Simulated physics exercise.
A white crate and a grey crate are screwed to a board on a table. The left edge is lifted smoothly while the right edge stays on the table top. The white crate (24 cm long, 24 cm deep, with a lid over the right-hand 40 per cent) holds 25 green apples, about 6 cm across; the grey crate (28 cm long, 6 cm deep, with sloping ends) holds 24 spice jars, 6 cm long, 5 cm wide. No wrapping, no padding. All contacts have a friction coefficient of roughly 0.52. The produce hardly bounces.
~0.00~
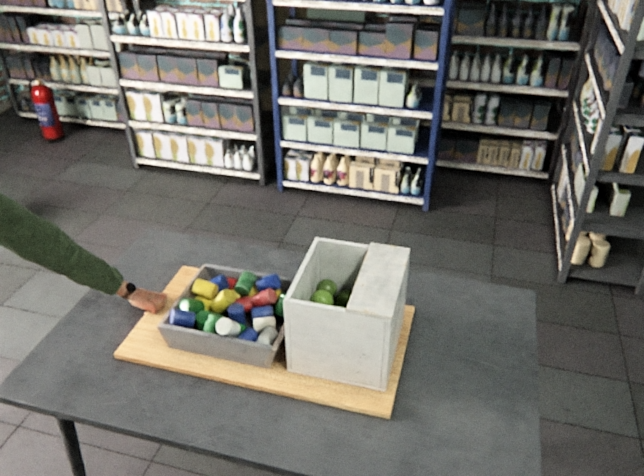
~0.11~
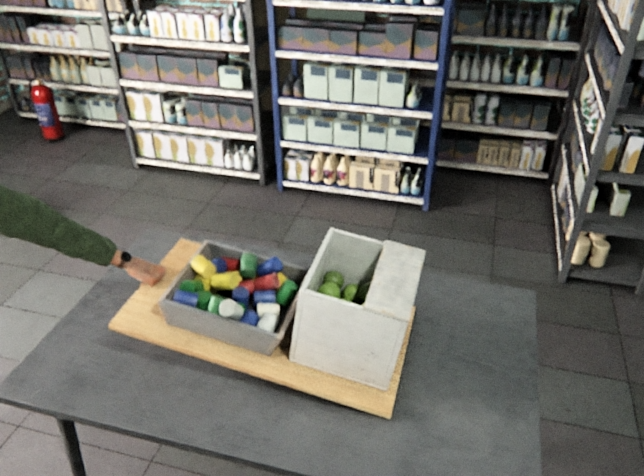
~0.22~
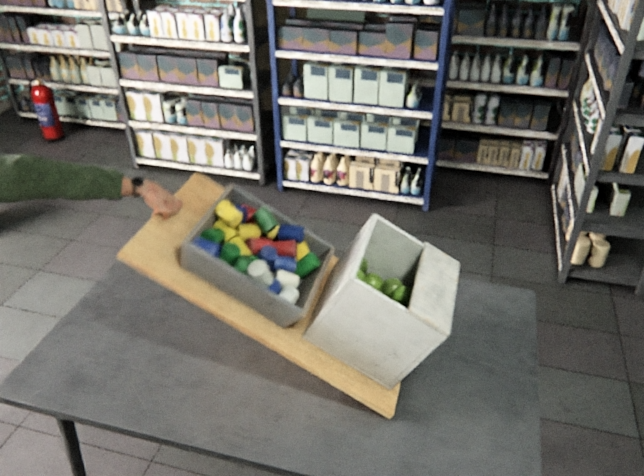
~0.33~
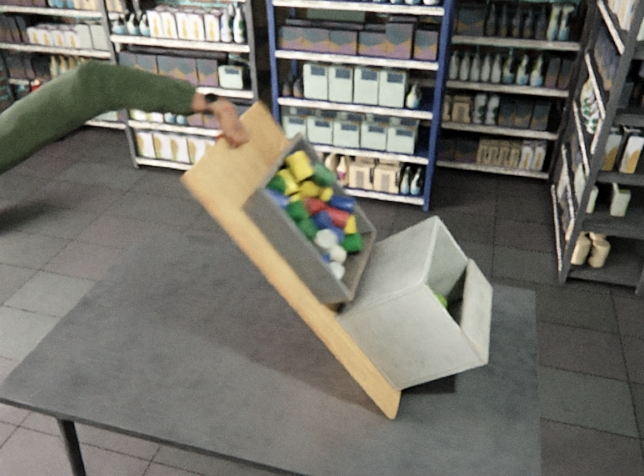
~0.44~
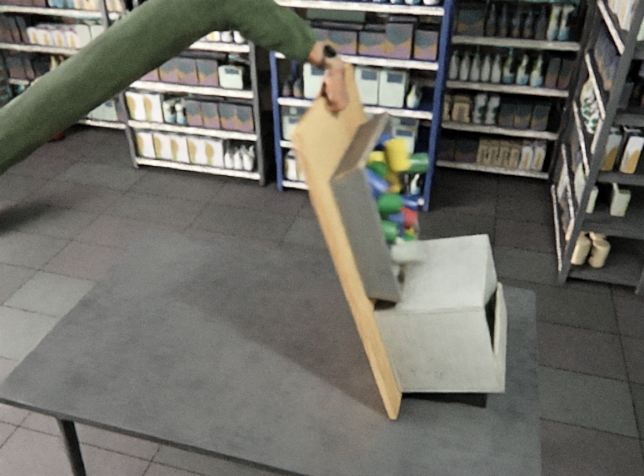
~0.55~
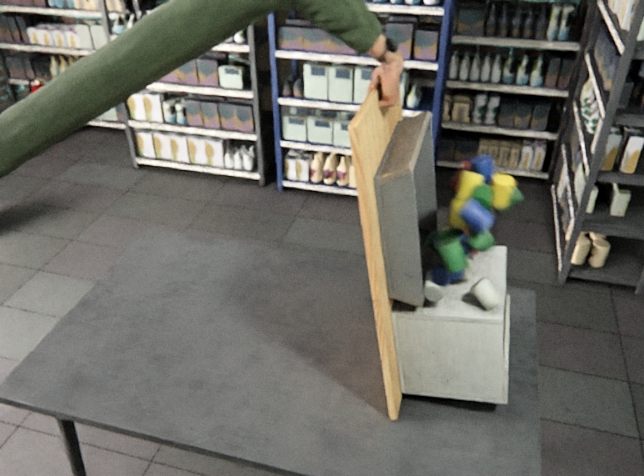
In a storeroom lined with stocked shelves, a green-sleeved arm lifts the left end of a board on a table until it stands nearly upright, and colourful jars tumble from the grey crate onto the white crate's side.
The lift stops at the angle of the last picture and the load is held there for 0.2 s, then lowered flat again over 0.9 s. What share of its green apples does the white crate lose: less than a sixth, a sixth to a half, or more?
Out of the white crate go less than a sixth of the green apples.
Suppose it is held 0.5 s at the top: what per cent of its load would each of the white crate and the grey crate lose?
In that case white crate 0, grey crate 100 per cent.
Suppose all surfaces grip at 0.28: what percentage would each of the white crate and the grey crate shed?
In that case white crate 0, grey crate 90 per cent.
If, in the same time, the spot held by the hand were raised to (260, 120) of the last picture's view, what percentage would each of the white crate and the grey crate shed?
Then white crate 0, grey crate 30 per cent.
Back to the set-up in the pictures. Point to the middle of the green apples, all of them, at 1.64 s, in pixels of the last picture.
Around (365, 325).
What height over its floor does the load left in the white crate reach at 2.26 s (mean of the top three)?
Roughly 17 cm high.
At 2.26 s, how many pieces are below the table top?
About 20.
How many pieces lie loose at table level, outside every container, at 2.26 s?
Roughly 3.
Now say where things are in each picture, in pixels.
In the first frame (we follow the rim corner now nearest the camera), white crate at (386, 317); grey crate at (272, 347); tilt 0°; nothing out yet.
The second frame shows white crate at (403, 320); grey crate at (278, 336); tilt 8°.
The third frame shows white crate at (443, 332); grey crate at (302, 312); tilt 29°.
The fourth frame shows white crate at (481, 359); grey crate at (350, 296); tilt 52°.
The fifth frame shows white crate at (500, 386); grey crate at (401, 297); tilt 73°; 3 out, the lowest jar at (408, 253).
The sixth frame shows white crate at (503, 398); grey crate at (424, 301); tilt 81°; 23 out.
After 0.82 s, tilt 80°; 0 of 25 out of the white crate and 23 of 24 out of the grey crate.
After 1.16 s, tilt 46°; 0 of 25 out of the white crate and 23 of 24 out of the grey crate.
After 1.64 s, tilt 0°; 0 of 25 out of the white crate and 23 of 24 out of the grey crate.
Final count (at 2.26 s), 0 of 25 out of the white crate and 23 of 24 out of the grey crate. Asked share, 0 of 25, 0 per cent.
